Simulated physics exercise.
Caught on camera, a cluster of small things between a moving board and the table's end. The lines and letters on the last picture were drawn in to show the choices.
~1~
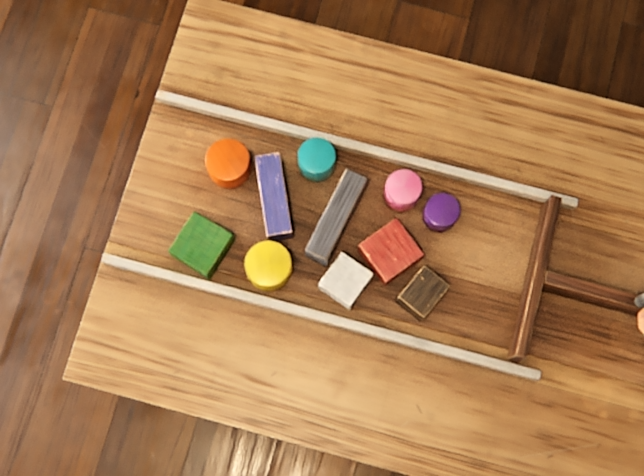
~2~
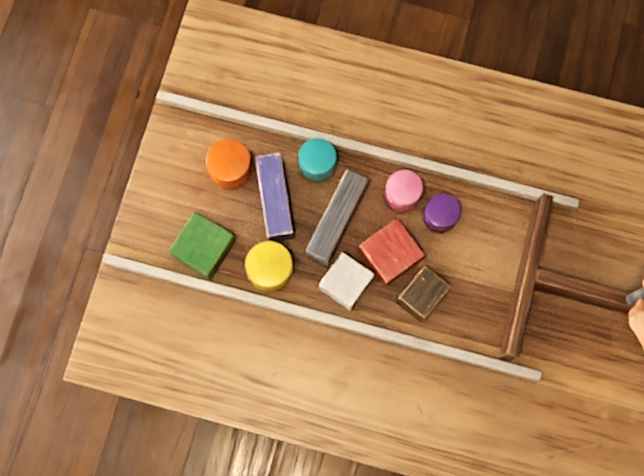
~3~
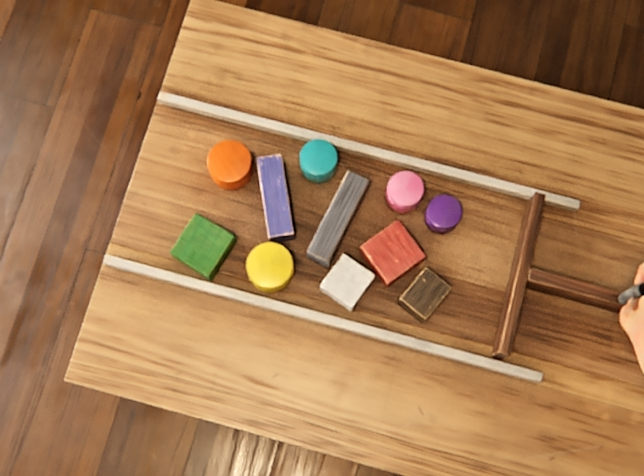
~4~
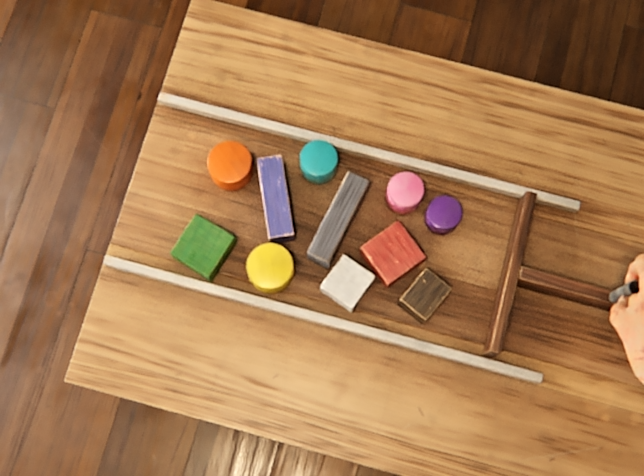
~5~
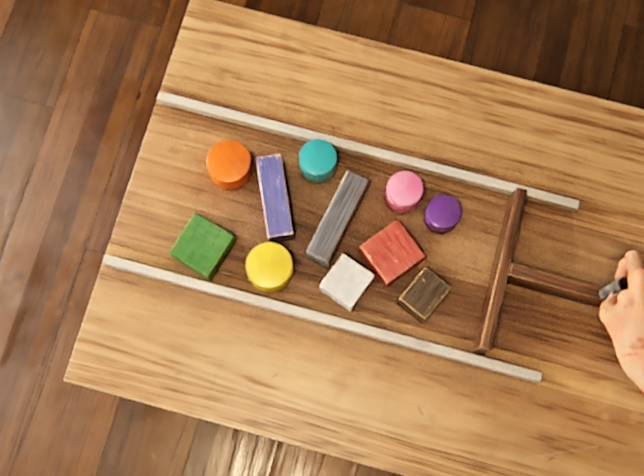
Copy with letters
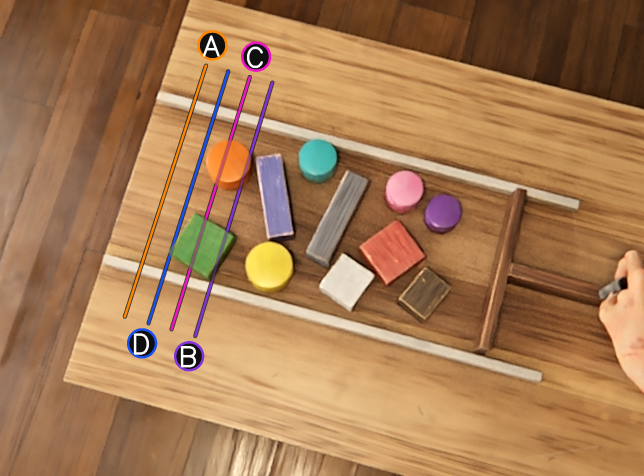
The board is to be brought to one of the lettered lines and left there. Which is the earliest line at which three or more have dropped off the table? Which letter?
The first such stop is C.
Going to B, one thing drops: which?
It is the green block.
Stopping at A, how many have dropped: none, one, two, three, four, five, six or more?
By then, six or more.
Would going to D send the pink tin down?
No.
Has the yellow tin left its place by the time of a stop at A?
Yes.
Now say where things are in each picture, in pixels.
In the first picture, red block (390, 253); purple tin (441, 213); green block (201, 246).
In the second picture, board (531, 273); grey stick (337, 218).
In the third picture, board (523, 272); black block (424, 296).
In the fourth picture, board (514, 270); white block (347, 284).
In the fifth picture, board (504, 267); blue bar (275, 199); pink tin (404, 193); red block (392, 254).
On the marked copy, A at (167, 187); B at (235, 205); C at (212, 199); D at (190, 193).
Following C. Soon after the start, board (398, 239); pink tin (366, 171); white block (324, 283).
Later, board (292, 211); green block (144, 221); orange tin (199, 137).
In the end, board (213, 190); green block over the edge; orange tin over the edge; four fallen.
As for the rest, A drops seven, but is farther than needed; B drops only one; D drops five, but is farther than needed.
